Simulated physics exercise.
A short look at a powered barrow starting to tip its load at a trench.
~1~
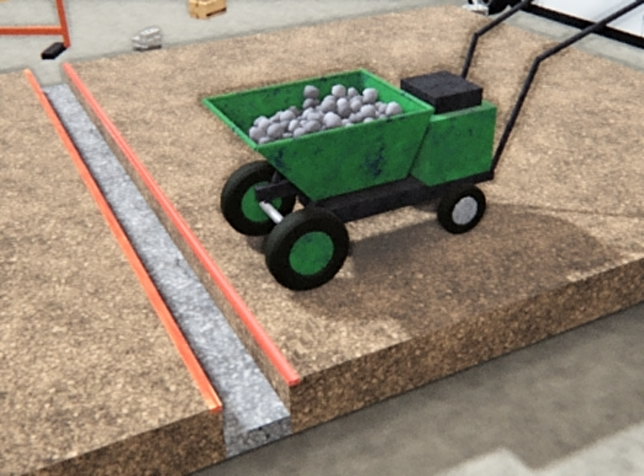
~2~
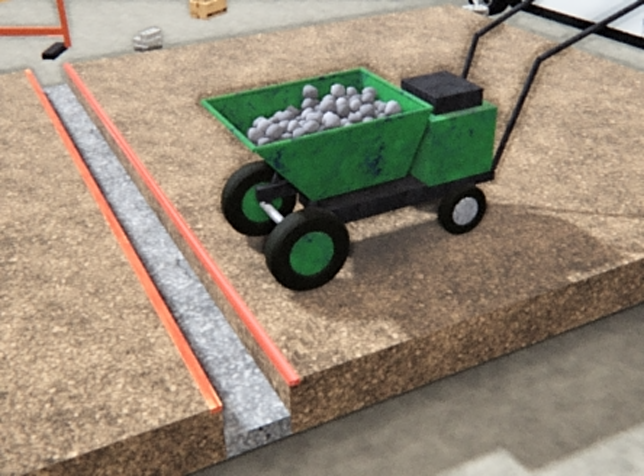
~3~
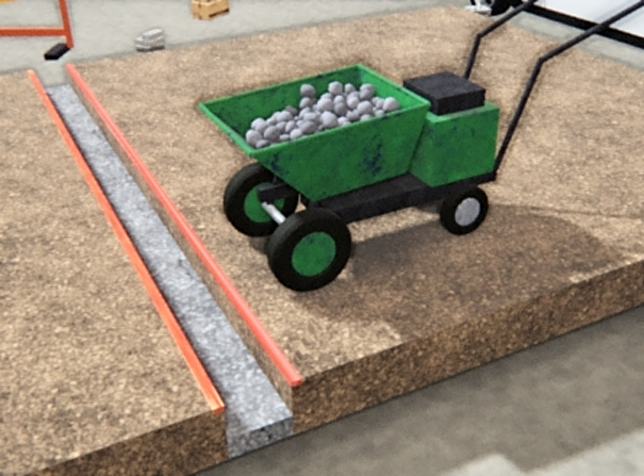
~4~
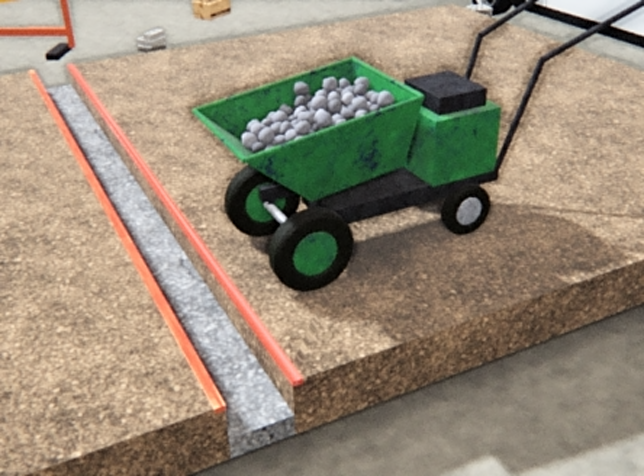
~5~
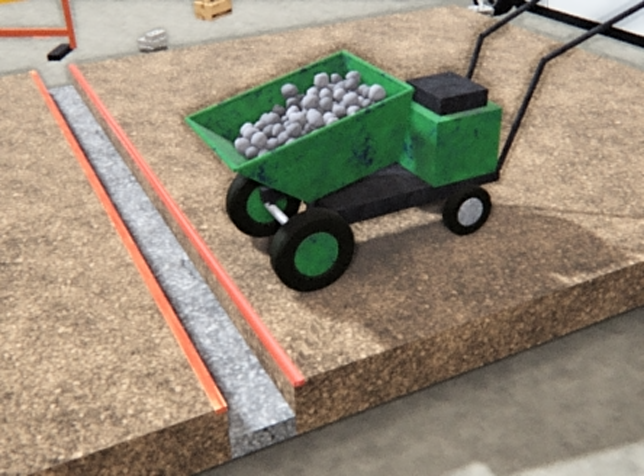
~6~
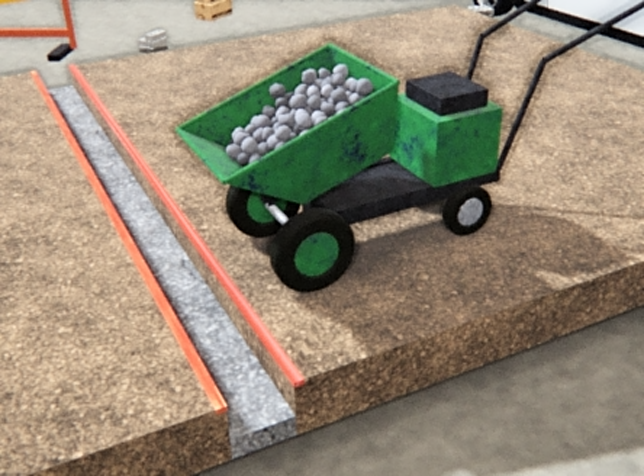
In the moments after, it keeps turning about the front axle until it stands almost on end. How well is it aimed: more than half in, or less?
The trench takes only the smaller part.
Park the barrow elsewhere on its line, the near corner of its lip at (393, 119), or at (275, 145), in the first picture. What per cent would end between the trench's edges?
About 40 and 40 per cent.
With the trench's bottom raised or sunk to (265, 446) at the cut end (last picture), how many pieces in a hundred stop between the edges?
Some 10 per cent.
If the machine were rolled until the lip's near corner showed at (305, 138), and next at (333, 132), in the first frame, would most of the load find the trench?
First most of it, then over half.
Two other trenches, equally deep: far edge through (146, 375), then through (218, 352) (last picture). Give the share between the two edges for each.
In turn 70 and 0 in a hundred.
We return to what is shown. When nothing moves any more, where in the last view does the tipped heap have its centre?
Close to (103, 305).
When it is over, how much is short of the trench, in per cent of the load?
Some 0 per cent.
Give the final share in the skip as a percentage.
About 5 per cent.
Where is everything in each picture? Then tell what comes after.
The first frame shows lip of the skip near (257, 149), level; top of the load near (330, 107), round cobbles; first edge of the trench near (262, 335); far edge near (189, 359), the trench under half as wide as the skip, and about half as deep as wide.
The second frame shows lip of the skip near (255, 150), level; top of the load near (344, 112).
The third frame shows lip of the skip near (252, 155), tipped barely; top of the load near (353, 104).
The fourth frame shows lip of the skip near (245, 161), tipped a little; top of the load near (348, 99).
The fifth frame shows lip of the skip near (236, 170), tipped a little; top of the load near (339, 96).
The sixth frame shows lip of the skip near (225, 182), tipped clearly; top of the load near (335, 103); first edge of the trench near (267, 336); far edge near (194, 360).
Shortly afterwards, skip tipped steeply; the whole lot in the skip.
Next, skip tipped steeply; near two thirds in the skip; only a few in or heaped over the trench; near a quarter beyond it; only a few falling.
Some moments later, skip tipped right over; a little in the skip; a little in or heaped over the trench; the bulk beyond it.
In the end, skip tipped right over; a little in the skip; a little in or heaped over the trench; the bulk beyond it.
